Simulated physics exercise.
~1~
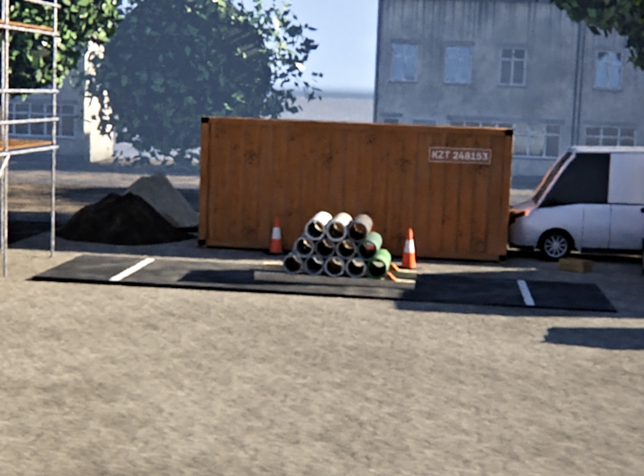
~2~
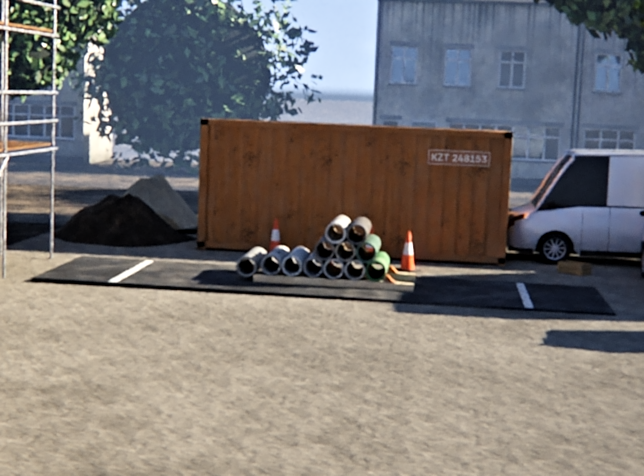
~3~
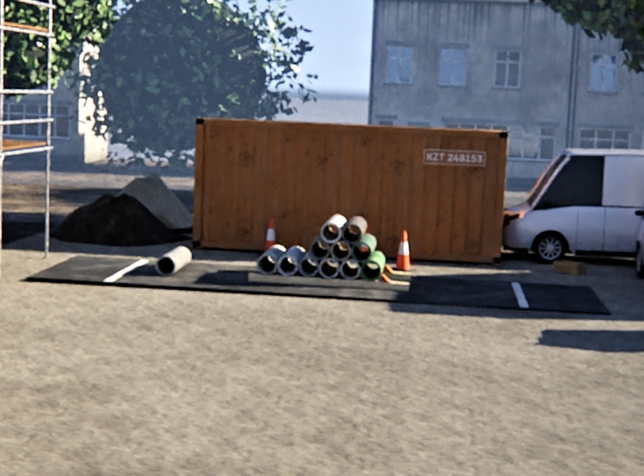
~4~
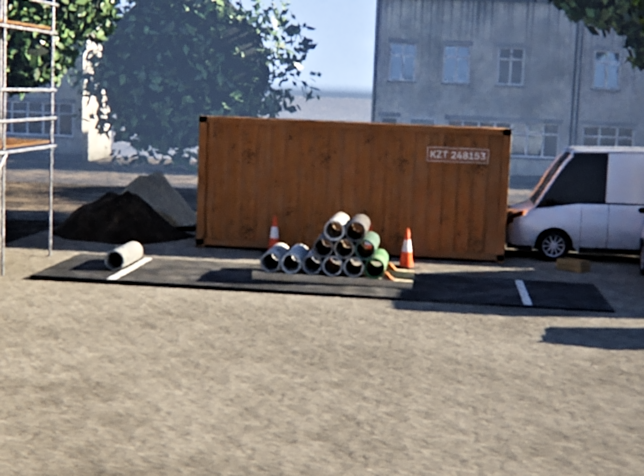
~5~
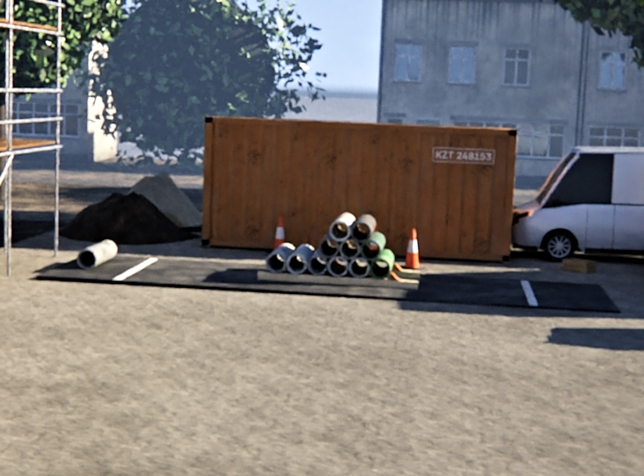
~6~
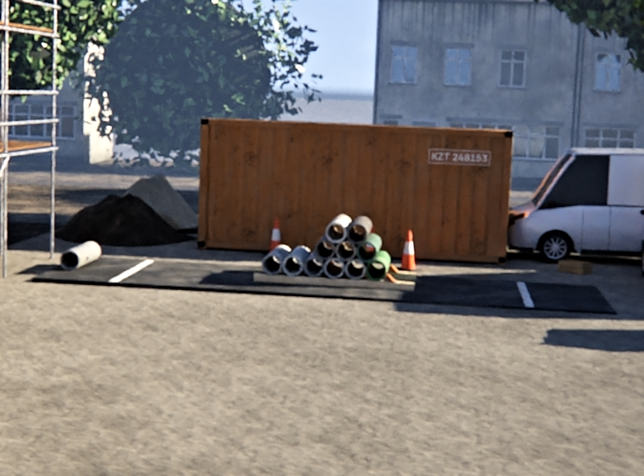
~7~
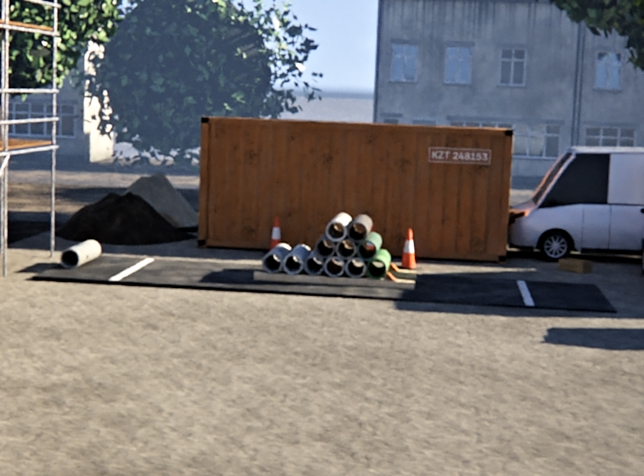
A big orange-brown container stood behind a stack of pipes between two traffic cones when the pile slumped to the left, and one pipe rolled away past the white line and stopped, while the green one stayed on the timbers.
